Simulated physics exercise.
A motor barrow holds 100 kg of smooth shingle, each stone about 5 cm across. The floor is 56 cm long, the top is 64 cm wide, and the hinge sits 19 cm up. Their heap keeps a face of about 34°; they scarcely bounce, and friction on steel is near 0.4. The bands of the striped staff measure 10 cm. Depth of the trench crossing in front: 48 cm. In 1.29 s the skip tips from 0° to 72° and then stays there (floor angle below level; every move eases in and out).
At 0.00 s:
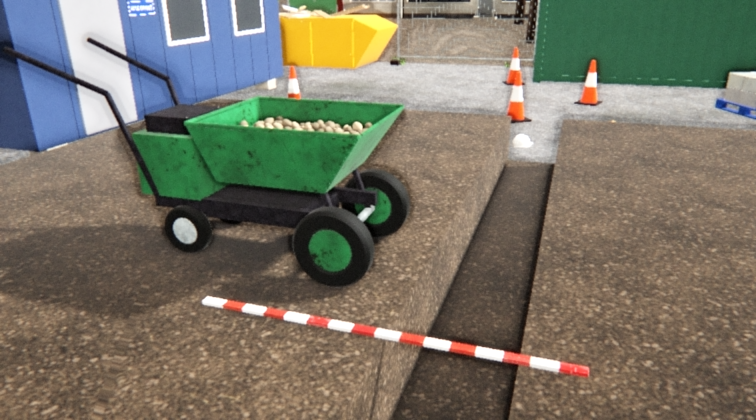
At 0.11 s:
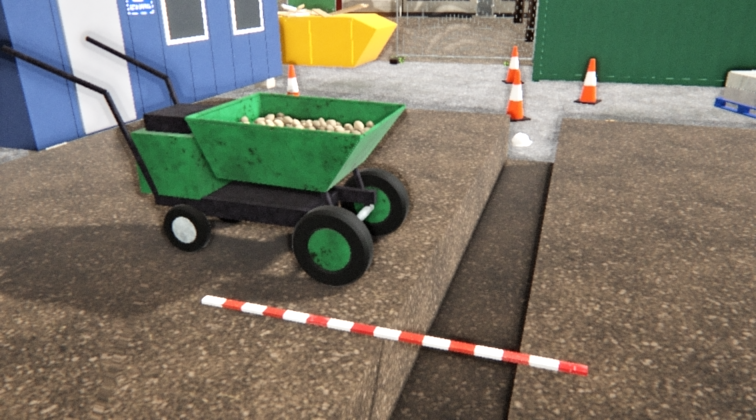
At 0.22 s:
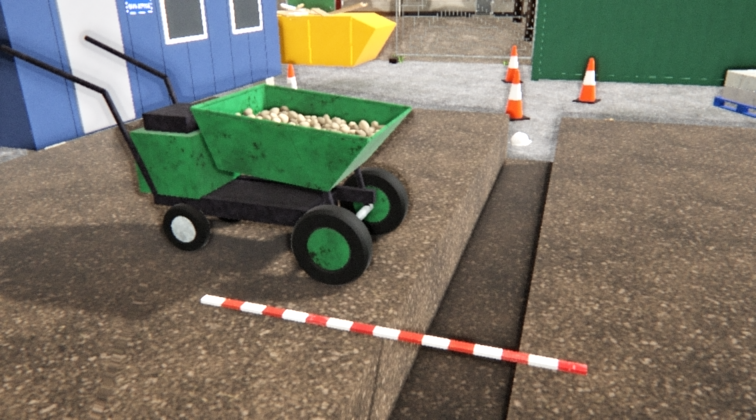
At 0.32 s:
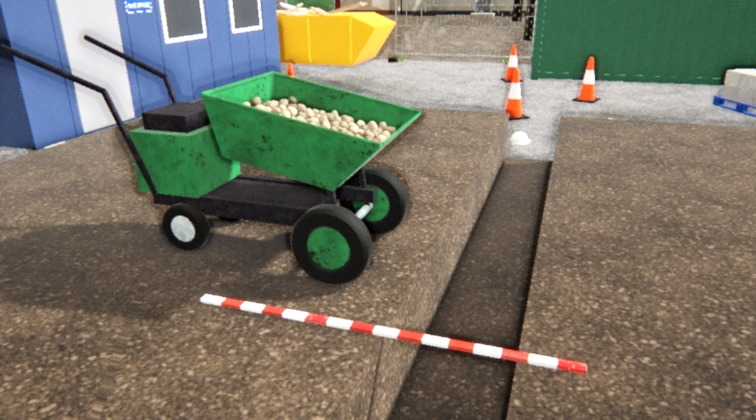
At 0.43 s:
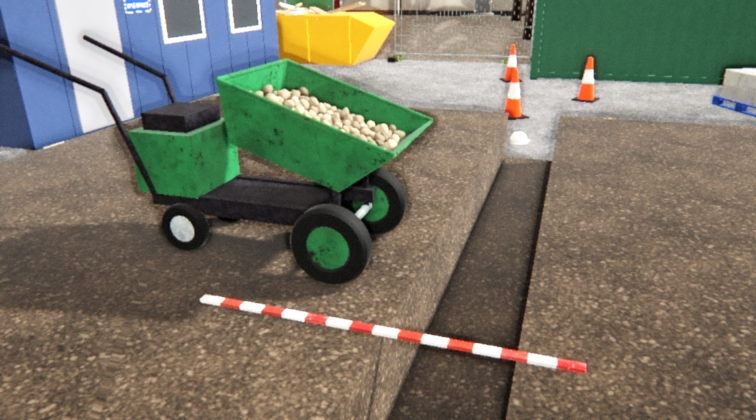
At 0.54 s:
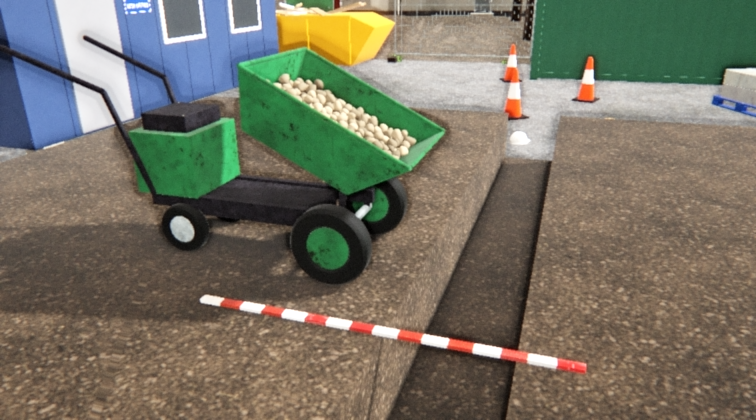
The video shows a green motor barrow filled with smooth pale stones standing beside a narrow trench, behind a red-and-white striped staff; its skip starts nearly level, then steadily tilts forward to the right, its rear end rising high.
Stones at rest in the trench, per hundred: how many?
Approx. 89 %.
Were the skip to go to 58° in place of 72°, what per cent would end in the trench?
It would be near 65 per cent.
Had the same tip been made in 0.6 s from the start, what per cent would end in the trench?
Roughly 65 per cent.
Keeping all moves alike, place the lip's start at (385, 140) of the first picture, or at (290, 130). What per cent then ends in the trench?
About 60 per cent first, then about 100 per cent.
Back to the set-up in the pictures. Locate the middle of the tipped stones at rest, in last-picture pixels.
(492, 350).
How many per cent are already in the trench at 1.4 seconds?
Around 45 per cent of it.
After 1.0 s the floor is at 61°; 100 % in the skip; the foremost stones are at (458, 205).
After 1.4 s the floor is at 72°; 52 % in the skip, 44 % in the trench, 4 % past the trench; the foremost stones are at (566, 278).
After 1.7 s the floor is at 72°; 19 % in the skip, 71 % in the trench, 11 % past the trench; the foremost stones are at (655, 302).
After 3.7 s the floor is at 72°; 0 % in the skip, 89 % in the trench, 11 % past the trench; the foremost stones are at (720, 306).
